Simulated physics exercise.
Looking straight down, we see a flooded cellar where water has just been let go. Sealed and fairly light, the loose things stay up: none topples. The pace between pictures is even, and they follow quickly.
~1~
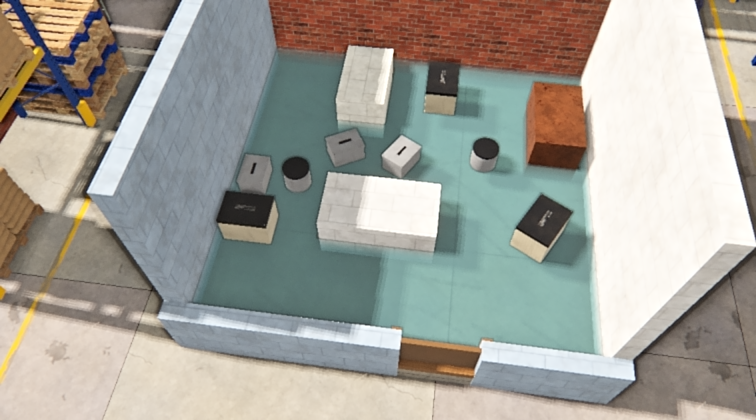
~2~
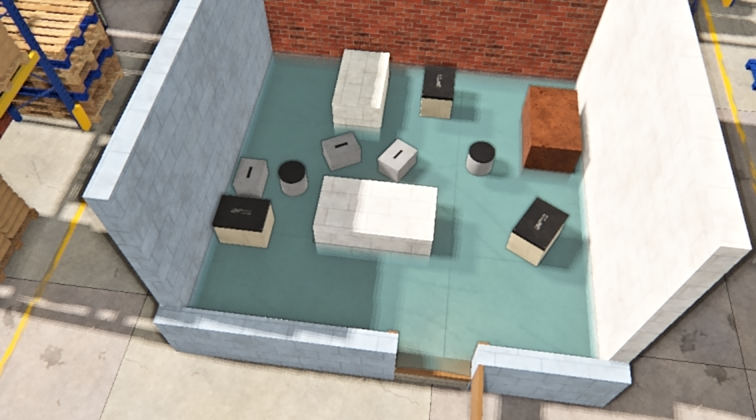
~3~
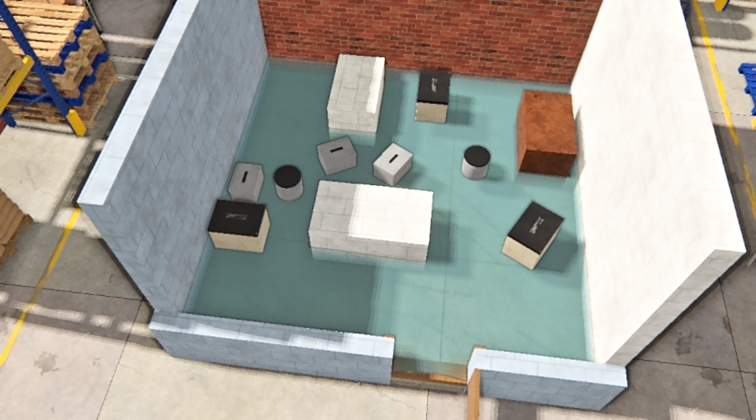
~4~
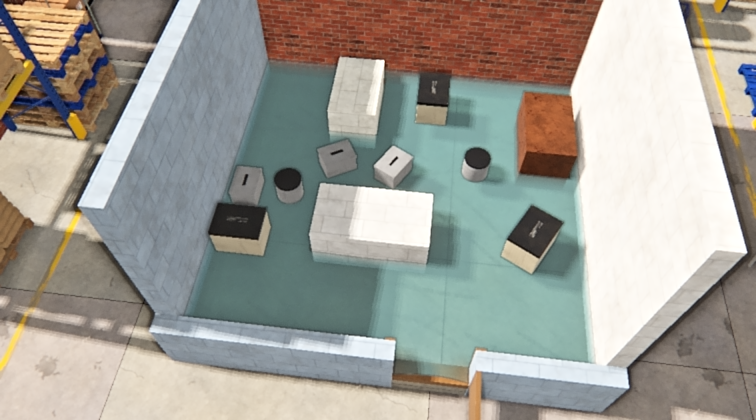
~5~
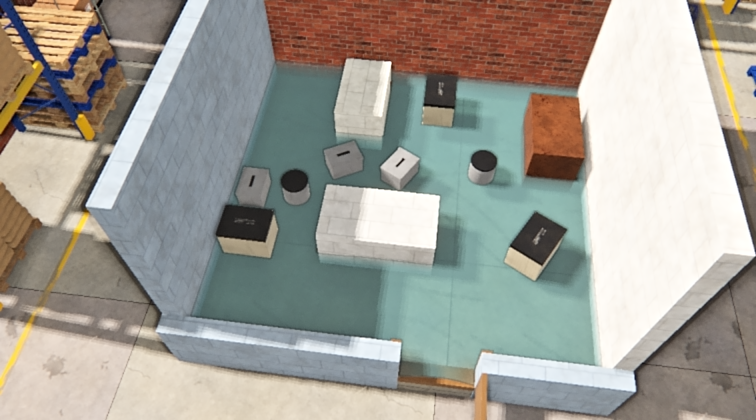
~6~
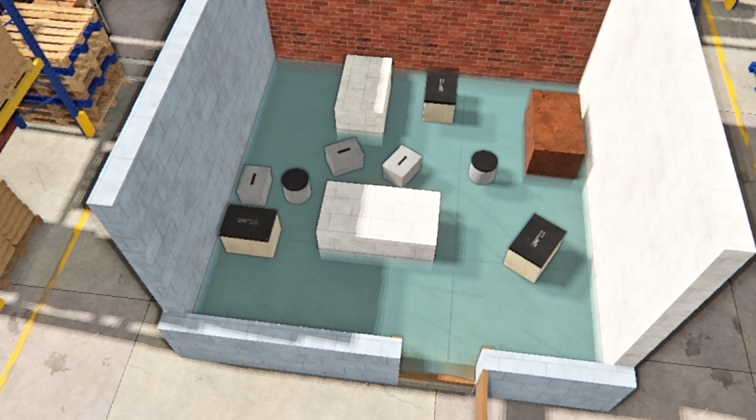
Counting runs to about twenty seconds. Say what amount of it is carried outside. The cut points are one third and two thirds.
I expect the portion to fall within the middle band.
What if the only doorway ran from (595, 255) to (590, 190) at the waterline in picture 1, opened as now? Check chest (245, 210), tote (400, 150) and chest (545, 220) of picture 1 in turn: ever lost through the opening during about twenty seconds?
First never exits, second exits, third exits.
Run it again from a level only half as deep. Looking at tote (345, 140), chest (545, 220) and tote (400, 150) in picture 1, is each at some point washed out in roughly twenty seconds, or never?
As listed: Remained, escaped, remained.
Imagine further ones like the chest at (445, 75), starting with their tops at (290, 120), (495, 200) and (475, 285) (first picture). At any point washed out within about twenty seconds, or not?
Note - in order: Retained / out of the scene / out of the scene.
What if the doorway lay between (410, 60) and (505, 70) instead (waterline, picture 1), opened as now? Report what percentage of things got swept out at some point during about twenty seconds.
Close to 90 percent.
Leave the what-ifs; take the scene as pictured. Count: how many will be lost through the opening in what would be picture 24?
That makes 0.
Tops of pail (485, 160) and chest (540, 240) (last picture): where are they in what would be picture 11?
First object around (502, 191); second object around (539, 267).
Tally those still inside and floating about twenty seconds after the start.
It works out to 5.
A moment on, 0 of 8 are out; 8 afloat.
Next, 0 of 8 are out; 8 afloat.
Later, 3 of 8 are out; 5 afloat.
In the end, 3 of 8 are out; 5 afloat.
